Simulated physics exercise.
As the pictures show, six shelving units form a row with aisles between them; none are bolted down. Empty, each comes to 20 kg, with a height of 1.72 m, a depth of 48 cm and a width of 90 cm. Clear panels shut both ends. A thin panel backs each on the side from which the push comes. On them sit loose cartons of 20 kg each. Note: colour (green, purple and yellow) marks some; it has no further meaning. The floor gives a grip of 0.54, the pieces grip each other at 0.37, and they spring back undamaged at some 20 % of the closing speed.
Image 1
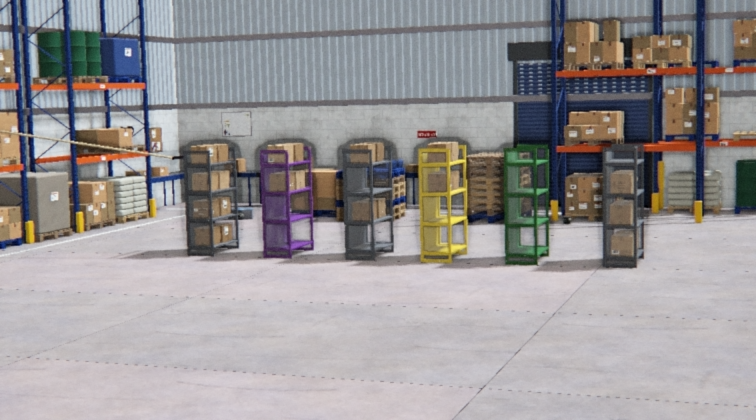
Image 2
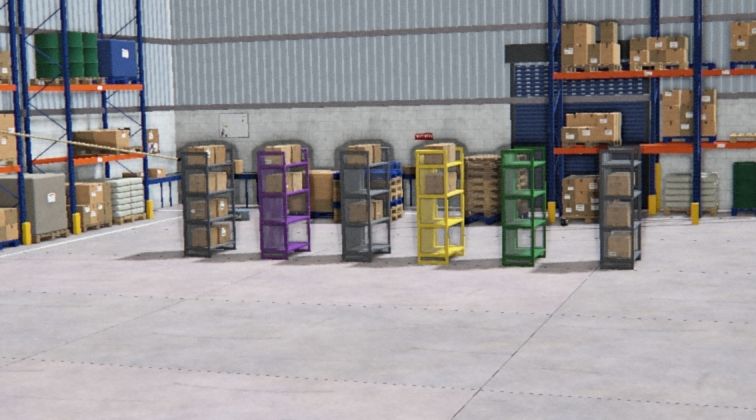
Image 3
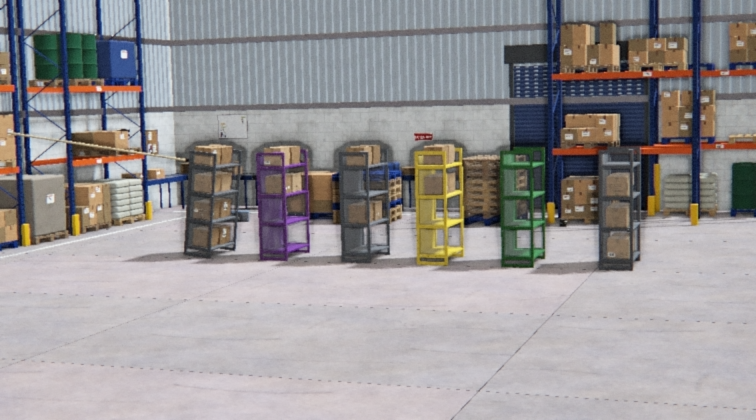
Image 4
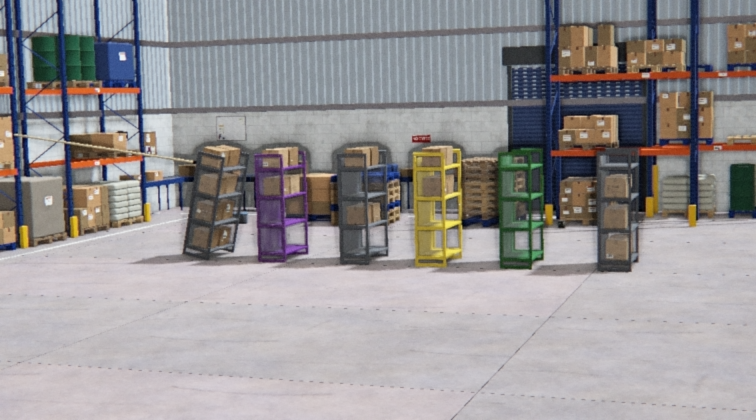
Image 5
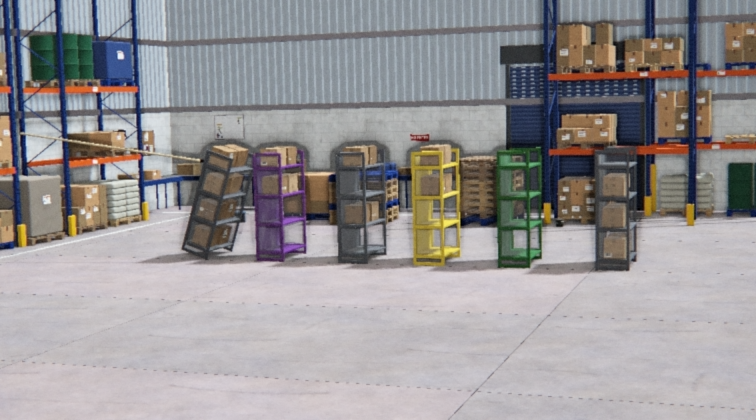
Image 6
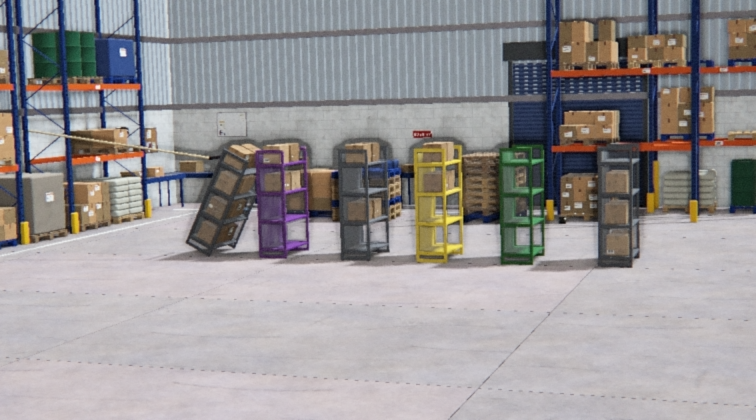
The clip opens on six upright shelving units holding cartons, lined up in a warehouse, with a pole reaching in from the left. The pole pushes the dark leftmost unit, which tilts steadily to the right until its top is right beside the purple unit, while the other five stay upright.
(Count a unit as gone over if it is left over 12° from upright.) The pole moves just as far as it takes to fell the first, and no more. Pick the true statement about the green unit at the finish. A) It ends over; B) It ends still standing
The answer is A.
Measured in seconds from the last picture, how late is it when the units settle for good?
About 4.0 s.
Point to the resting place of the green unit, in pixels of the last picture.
About (625, 221).
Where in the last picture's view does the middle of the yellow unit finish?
At about (505, 244).
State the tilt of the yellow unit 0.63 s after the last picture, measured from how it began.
Roughly 0°.
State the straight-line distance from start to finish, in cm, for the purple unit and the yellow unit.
Purple: About 100 cm, yellow: About 120 cm.
Then, 0.63 s after the last picture, 6 cartons spilt or dropped; 1 of the 5 other units over; green unit unmoved; purple unit leaning 15°.
Then, 1.73 s after the last picture, 12 cartons spilt or dropped; 3 of the 5 other units over; green unit unmoved; purple unit leaning 58°.
Then, 2.89 s after the last picture, 20 cartons spilt or dropped; 5 of the 5 other units over; green unit leaning 58°; yellow unit leaning 74°.
At rest, 22 cartons spilt or dropped; 5 of the 5 other units over; green unit leaning 63°; yellow unit lying flat; purple unit leaning 70°. Not one is left standing. As the last picture would show them, middles, green unit near (625, 221), yellow unit near (505, 244).
